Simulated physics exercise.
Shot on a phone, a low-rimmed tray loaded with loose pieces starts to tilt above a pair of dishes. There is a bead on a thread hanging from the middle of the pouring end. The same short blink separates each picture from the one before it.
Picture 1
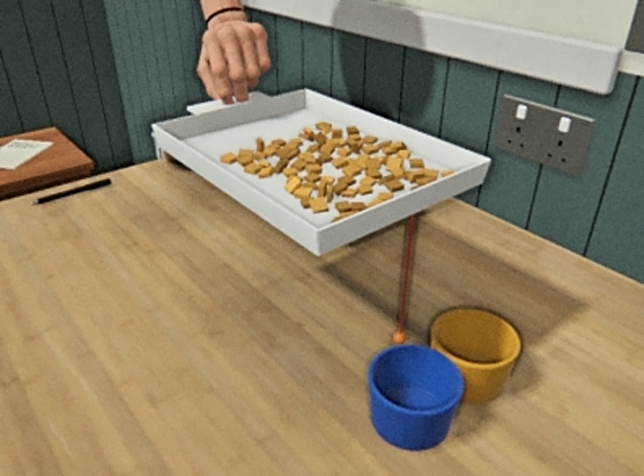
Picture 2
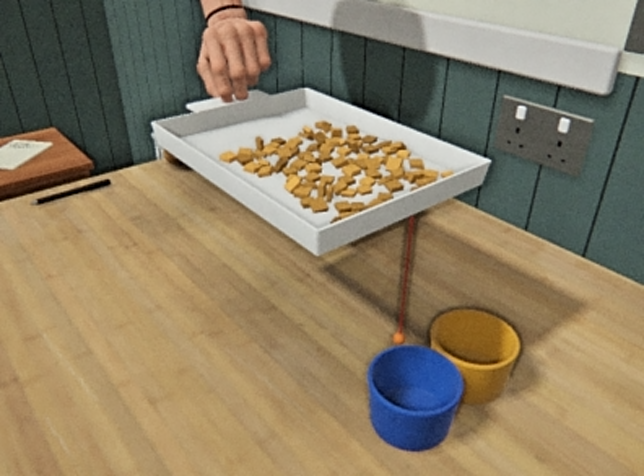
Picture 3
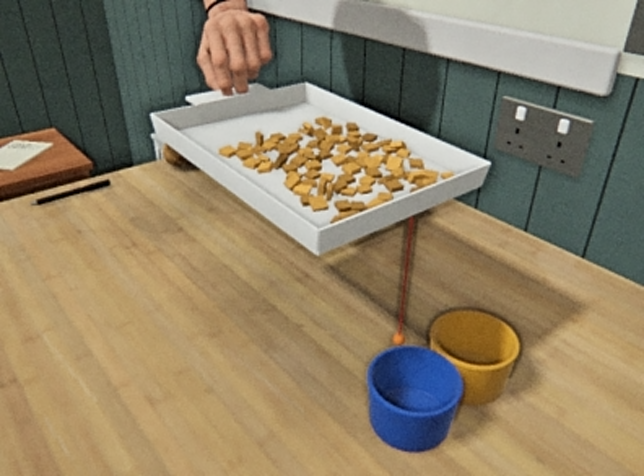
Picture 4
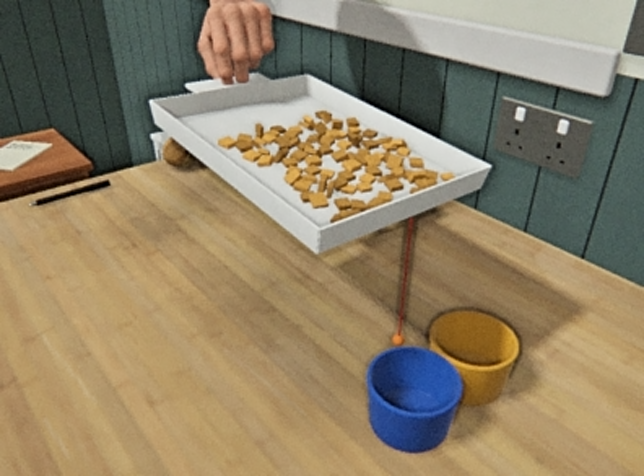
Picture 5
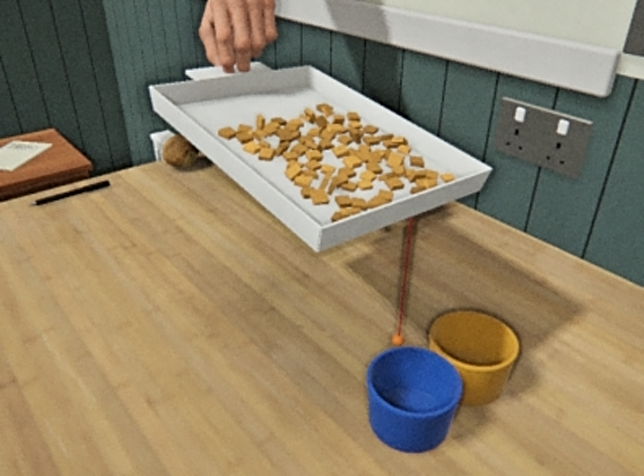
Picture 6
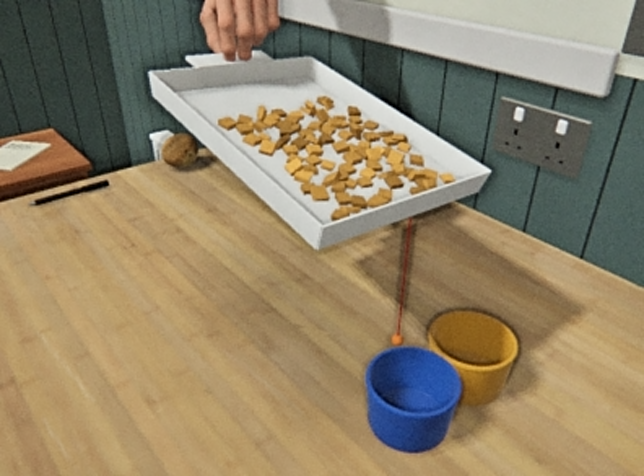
A hand slowly lifted the back of a white tray of small golden-brown squares, tilting it toward a blue dish and a yellow one, while the pieces barely shifted.
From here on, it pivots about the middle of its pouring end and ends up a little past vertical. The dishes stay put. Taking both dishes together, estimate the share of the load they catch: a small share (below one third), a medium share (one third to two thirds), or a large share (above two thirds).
They catch a large share of it.
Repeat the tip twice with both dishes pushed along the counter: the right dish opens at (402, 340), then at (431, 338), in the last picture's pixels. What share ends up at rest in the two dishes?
In order, 0 % and 30 %.
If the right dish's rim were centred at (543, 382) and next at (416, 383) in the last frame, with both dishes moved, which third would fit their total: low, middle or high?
The two tries give, in order: Less than a third; below one third.
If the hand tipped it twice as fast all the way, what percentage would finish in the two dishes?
Estimate: Some 70 %.
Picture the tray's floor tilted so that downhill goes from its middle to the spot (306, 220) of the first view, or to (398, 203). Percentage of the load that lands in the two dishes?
In order: About 0, then 60 percent.
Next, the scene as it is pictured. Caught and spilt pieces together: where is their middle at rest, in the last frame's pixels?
Once it all stops, the middle lies near (469, 369).
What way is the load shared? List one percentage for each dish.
Roughly: Left 10 %, right 70 %.
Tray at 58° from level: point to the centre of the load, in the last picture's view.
Centre estimate: (413, 149).
Soon, tray tipped steeply; all on the tray.
A while on, tray tipped right over; about two thirds on the tray; a stray few in the left dish; a small part in the right dish; a small part outside both; a small part in the air.
Towards the end, tray tipped past a quarter turn; a small part in the left dish; about two thirds in the right dish; about a quarter outside both.
Finally, tray tipped past a quarter turn; a small part in the left dish; about two thirds in the right dish; about a quarter outside both.
